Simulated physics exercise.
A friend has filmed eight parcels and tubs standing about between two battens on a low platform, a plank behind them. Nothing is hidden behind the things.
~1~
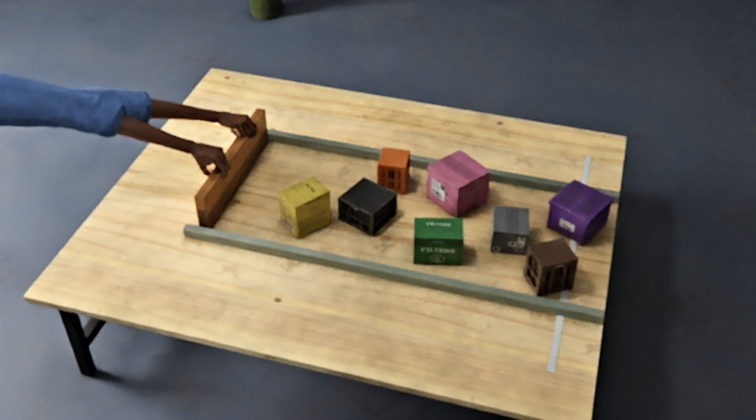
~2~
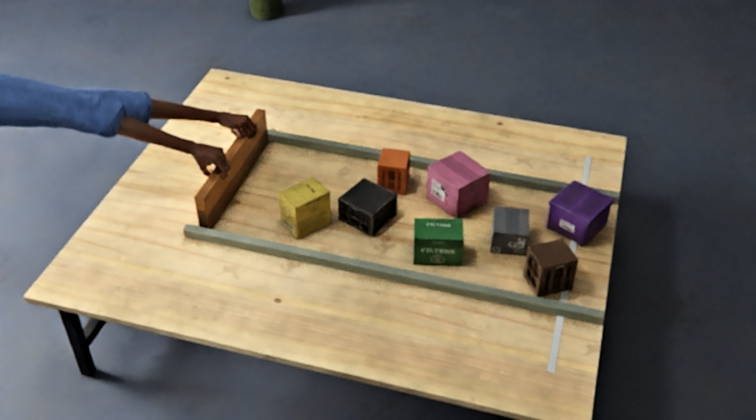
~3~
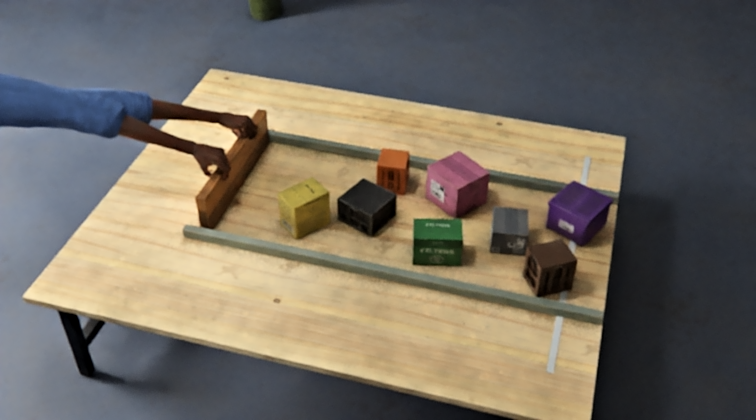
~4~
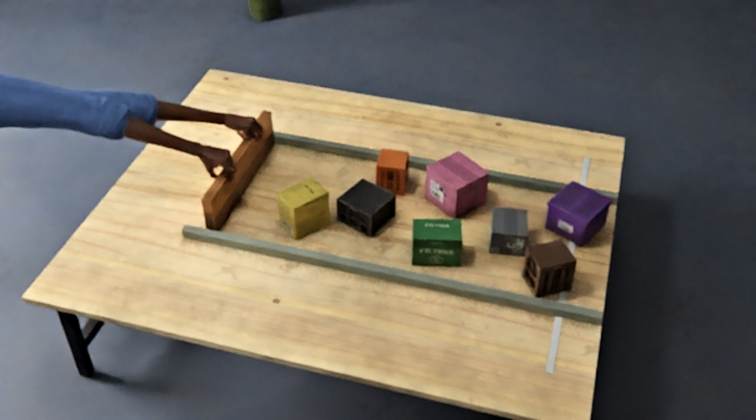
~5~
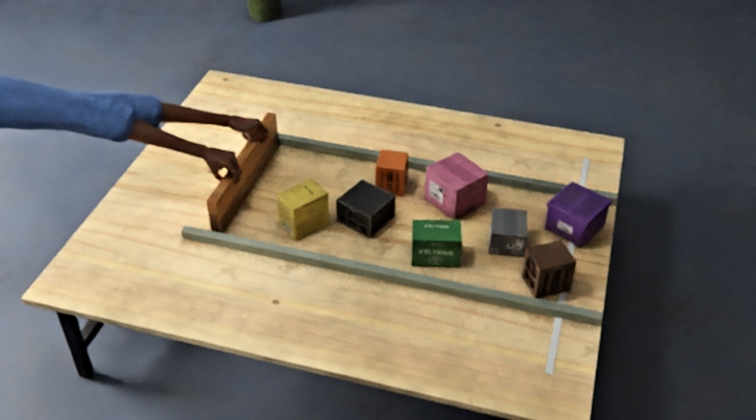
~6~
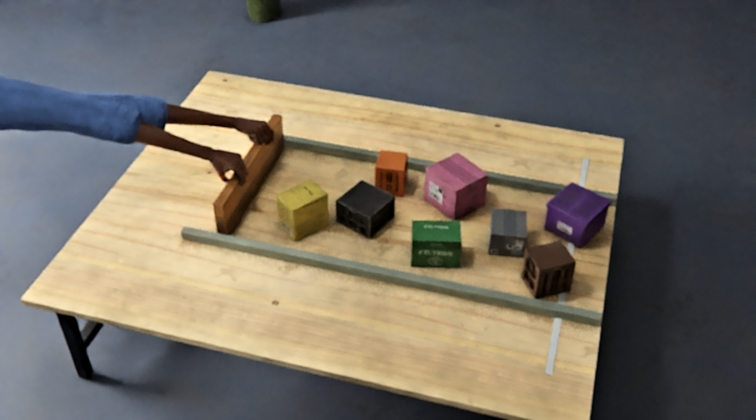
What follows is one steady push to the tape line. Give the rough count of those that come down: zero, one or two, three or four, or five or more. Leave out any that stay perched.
As it turns out, the number that fall off is five or more.
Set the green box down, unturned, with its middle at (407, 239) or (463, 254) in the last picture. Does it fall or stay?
In that order, it goes over; drops off.
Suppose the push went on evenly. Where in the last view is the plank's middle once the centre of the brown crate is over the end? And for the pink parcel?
About (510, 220), and (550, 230) for the other.
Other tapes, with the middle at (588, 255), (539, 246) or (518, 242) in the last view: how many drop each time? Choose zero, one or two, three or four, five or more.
The falls would be 5 or more; one to two; one or two.
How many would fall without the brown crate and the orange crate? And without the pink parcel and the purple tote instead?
First 3, then 3.
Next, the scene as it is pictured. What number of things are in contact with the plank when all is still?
3 of them.
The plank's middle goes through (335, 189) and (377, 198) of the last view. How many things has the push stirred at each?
2 and 3.
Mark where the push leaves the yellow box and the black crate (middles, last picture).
Near (584, 266) and (596, 239).
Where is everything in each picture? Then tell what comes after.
Purple tote (579, 213); brown crate (550, 267); grey parcel (510, 230); plank (234, 167); tape (572, 249), in the first frame.
Brown crate (550, 268); plank (234, 168), in the second frame.
Grey parcel (509, 231); green box (437, 242), in the third frame.
Purple tote (577, 214); yellow box (304, 208), in the fourth frame.
Brown crate (548, 269); orange crate (392, 173), in the fifth frame.
Purple tote (577, 215); brown crate (548, 270); grey parcel (508, 233); plank (252, 174); tape (570, 252), in the sixth frame.
A little later, none off yet; purple tote at rest near (577, 215); brown crate at rest near (548, 270); grey parcel at rest near (508, 233).
Next, none off yet; purple tote at rest near (577, 215); brown crate shifted a little near (554, 271); grey parcel shifted a little near (518, 236).
When it is over, the number that fall off is five or more; down, green box, pink parcel, grey parcel, brown crate and purple tote.
